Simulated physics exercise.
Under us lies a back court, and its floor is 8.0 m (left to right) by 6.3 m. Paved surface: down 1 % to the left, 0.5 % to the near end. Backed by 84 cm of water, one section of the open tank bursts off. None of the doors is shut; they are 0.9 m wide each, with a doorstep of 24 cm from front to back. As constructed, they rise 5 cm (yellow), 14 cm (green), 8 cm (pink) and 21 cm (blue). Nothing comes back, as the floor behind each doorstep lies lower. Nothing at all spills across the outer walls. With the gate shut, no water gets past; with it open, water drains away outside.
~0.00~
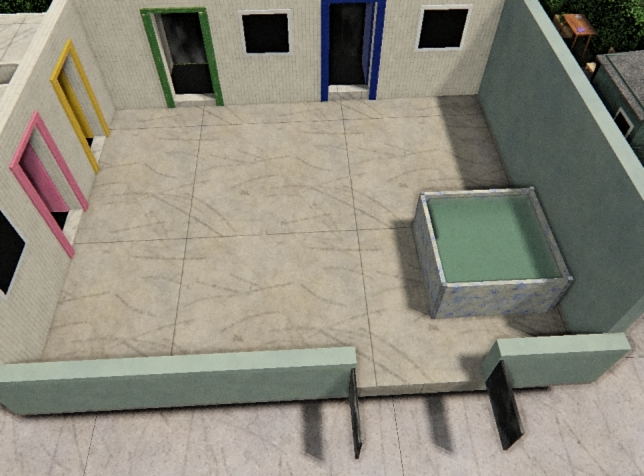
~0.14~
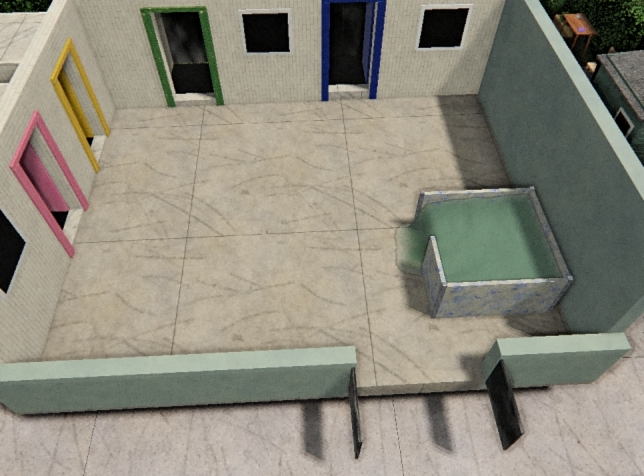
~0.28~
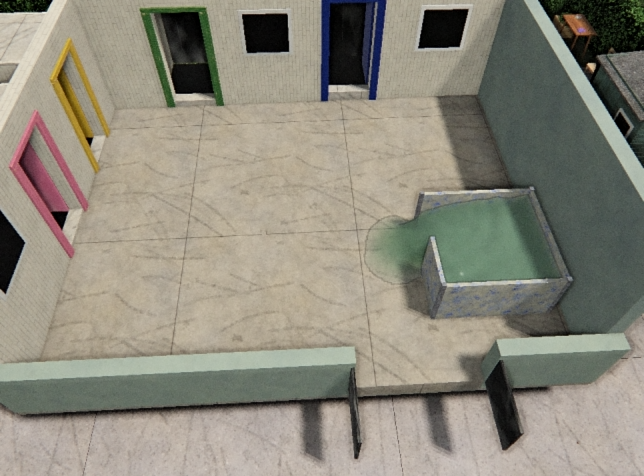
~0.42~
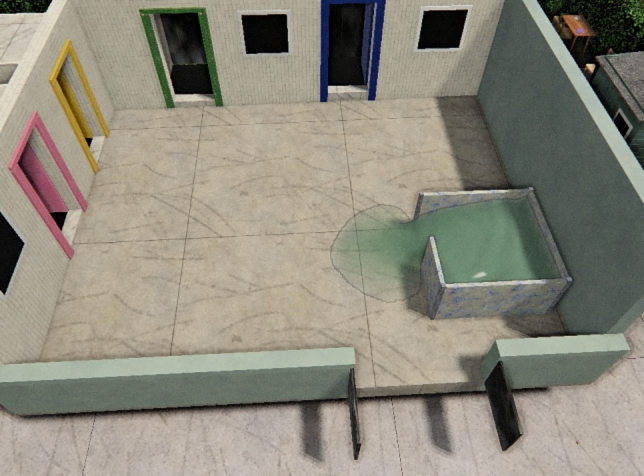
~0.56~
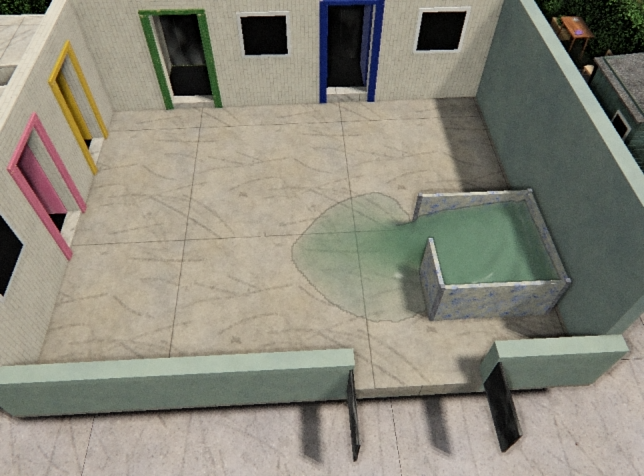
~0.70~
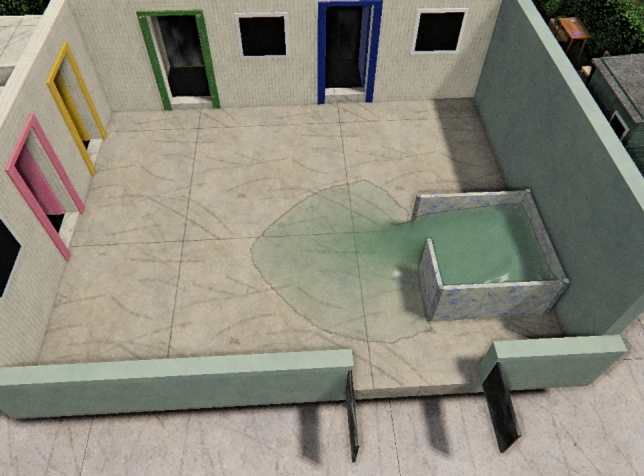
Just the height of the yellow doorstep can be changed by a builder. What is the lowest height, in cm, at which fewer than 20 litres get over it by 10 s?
11 cm.
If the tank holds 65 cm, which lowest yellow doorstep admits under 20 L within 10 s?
8.0 cm.
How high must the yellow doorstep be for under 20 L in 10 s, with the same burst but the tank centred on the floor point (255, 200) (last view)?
At least roughly 28 cm high.
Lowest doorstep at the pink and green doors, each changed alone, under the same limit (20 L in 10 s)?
About 13.5 cm at pink and 6.0 cm at green.
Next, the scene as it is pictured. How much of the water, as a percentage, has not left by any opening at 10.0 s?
About 90 %.
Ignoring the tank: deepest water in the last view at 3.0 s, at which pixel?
Near (28, 393).
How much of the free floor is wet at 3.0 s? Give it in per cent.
Roughly 65 percent of the floor.
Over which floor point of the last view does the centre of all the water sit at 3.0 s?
The water's centre is at about (304, 253).
After 1.4 s water covers 35 % of the floor, deepest (38 cm) near (405, 250); it has not reached the yellow door.
After 3.0 s water covers 65 % of the floor, deepest (34 cm) near (28, 393); 14 cm at the yellow door, 16 litres in over its 5 cm doorstep.
After 10.0 s water covers 70 % of the floor, deepest (11 cm) near (42, 346); 9 cm at the yellow door, 152 litres in over its 5 cm doorstep.
At the yellow door as built, the water arrived by 2.5 s and peaked near 14 cm at 3.0 s.
With a doorstep of 10 cm, 33 litres would have come in within the 10 s; with 13.5 cm, 6 litres. So under 20 litres takes about 11 cm.
